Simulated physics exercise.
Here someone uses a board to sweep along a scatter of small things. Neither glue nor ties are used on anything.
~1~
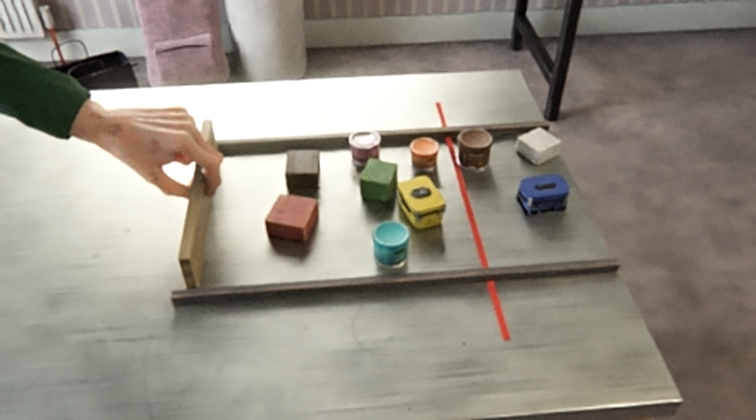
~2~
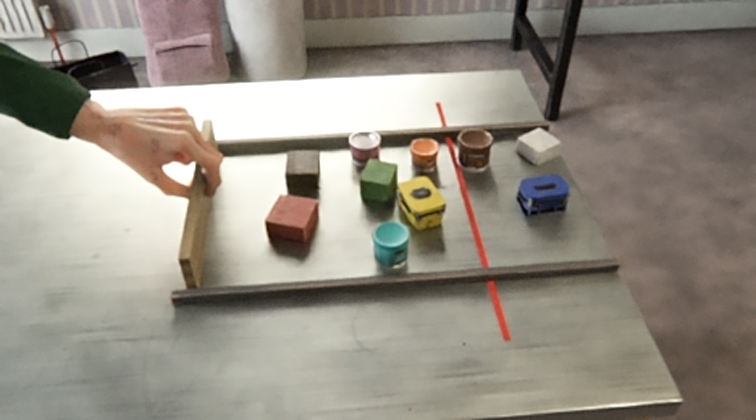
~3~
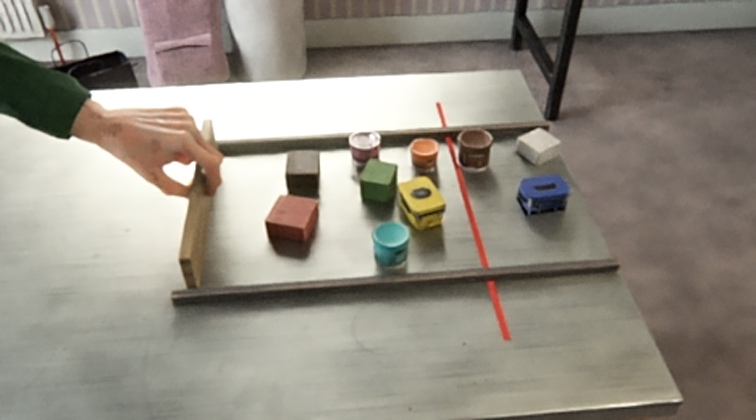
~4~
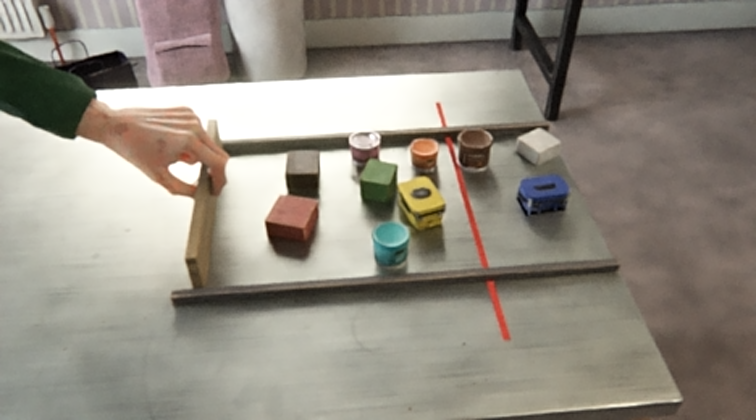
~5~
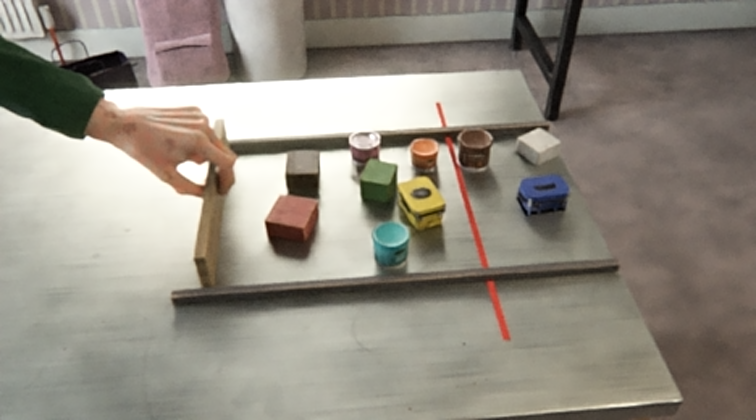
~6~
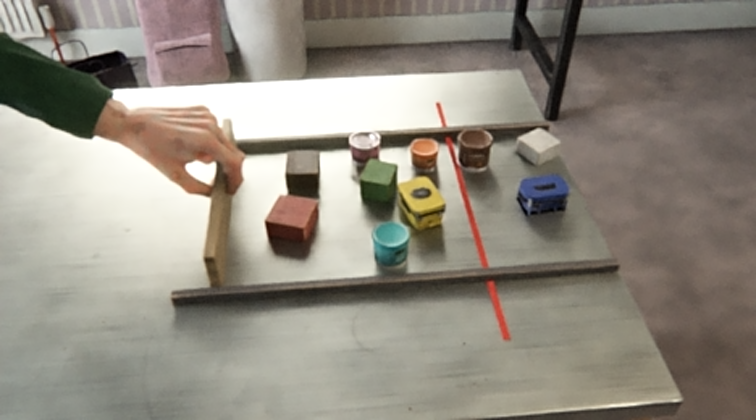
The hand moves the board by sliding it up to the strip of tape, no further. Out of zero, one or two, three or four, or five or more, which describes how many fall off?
The answer is zero.
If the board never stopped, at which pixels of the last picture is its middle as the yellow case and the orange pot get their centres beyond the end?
First one: Around (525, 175). Other one: Around (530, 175).
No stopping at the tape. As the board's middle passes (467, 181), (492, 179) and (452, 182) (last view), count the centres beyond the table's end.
In order: 0, 2, 0.
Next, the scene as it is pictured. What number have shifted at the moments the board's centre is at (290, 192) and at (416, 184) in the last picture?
Note: First position 2; second position 8.
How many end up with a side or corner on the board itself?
The count in contact is 4.
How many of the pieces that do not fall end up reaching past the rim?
It comes to 1.
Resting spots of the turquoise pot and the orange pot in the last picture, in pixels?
(499, 238) and (500, 151), approximately.
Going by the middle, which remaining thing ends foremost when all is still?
The foremost one is the white block.
Soon after, none off yet; white block at rest near (538, 147); blue case at rest near (543, 195); brown tin at rest near (474, 150).
At rest, the number that fall off is zero.
